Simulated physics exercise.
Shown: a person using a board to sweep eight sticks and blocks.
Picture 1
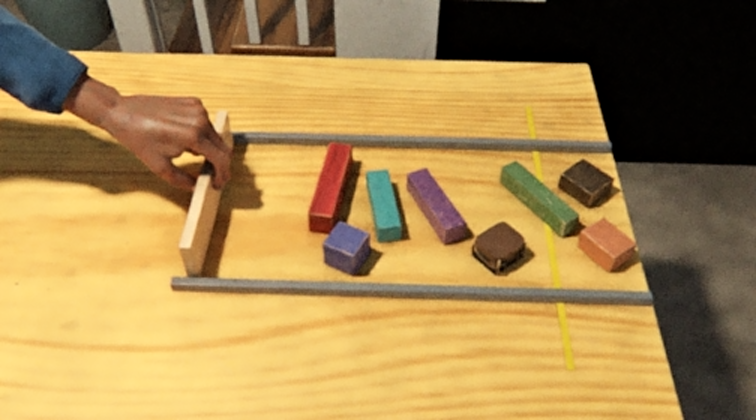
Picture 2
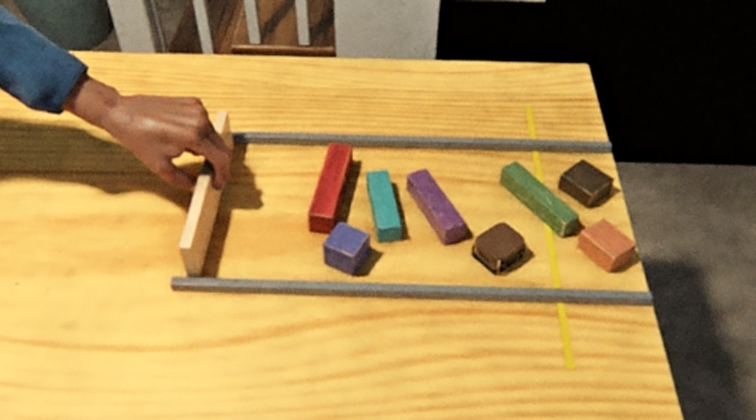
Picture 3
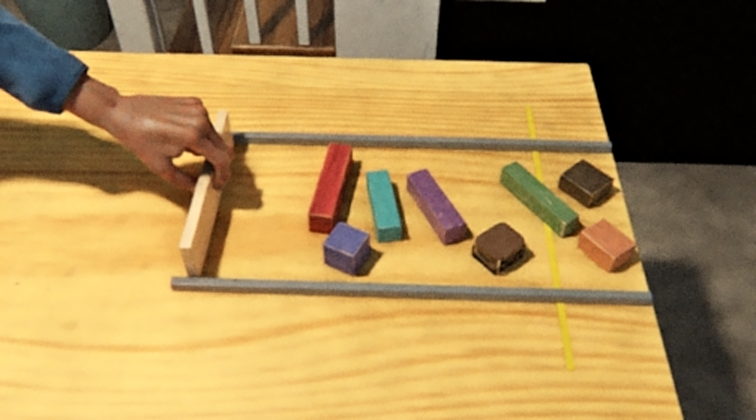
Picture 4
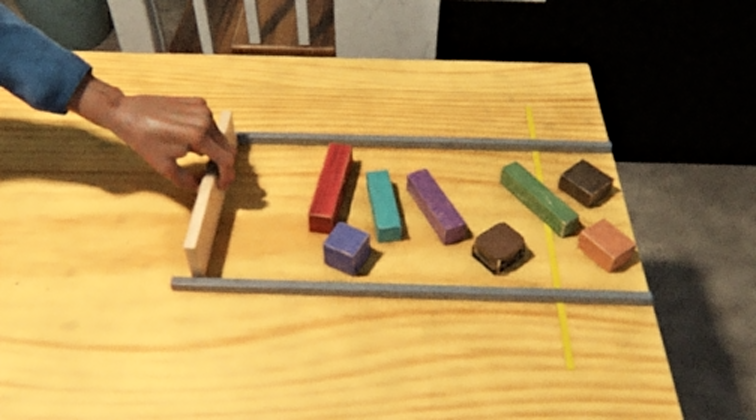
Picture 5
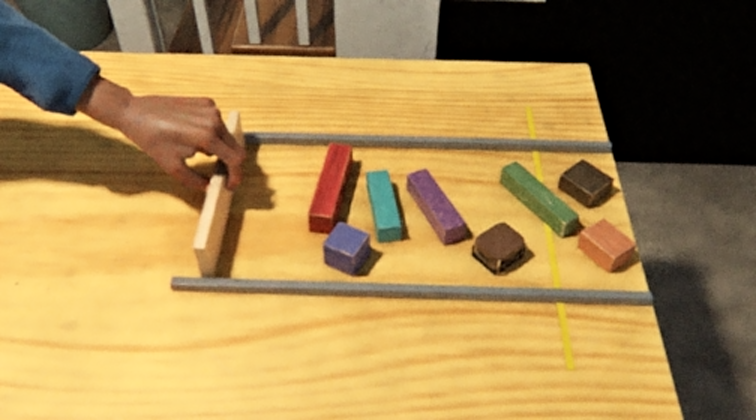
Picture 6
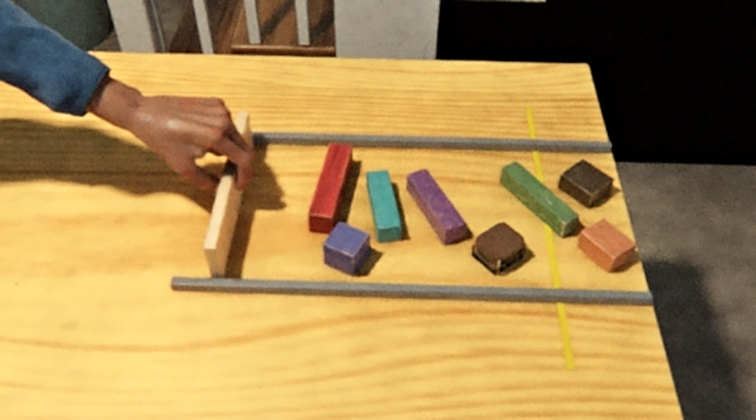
A hand holding an upright wooden board stays nearly still at first, at the left end of two grey rails on a table. The hand then slides the board slightly right, toward eight colourful sticks and blocks, which remain in place with a gap still between them and the board.
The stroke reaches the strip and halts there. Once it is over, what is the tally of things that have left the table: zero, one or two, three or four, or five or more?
A tally of one or two.
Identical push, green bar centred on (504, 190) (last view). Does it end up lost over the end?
I reckon from there it stays aboard.
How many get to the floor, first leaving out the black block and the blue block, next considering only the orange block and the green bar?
First 0, then 1.
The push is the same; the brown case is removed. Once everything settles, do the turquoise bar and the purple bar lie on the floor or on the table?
Final state: Turquoise bar in place, purple bar in place.
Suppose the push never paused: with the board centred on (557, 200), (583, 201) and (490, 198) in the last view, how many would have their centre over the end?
It comes out as 3, then 5, then 0.
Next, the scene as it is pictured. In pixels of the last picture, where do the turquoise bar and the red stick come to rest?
Middles: Around (583, 210) and around (557, 193).
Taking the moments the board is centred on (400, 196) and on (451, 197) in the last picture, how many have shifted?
The count is 4 at the first point and 6 at the second.
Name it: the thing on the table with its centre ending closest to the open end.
Going by centres, it is the green bar.
Soon after, none off yet; orange block at rest near (606, 245); black block at rest near (586, 183); green bar at rest near (538, 198).
At rest, the number that fall off is one or two; fallen, black block and orange block.
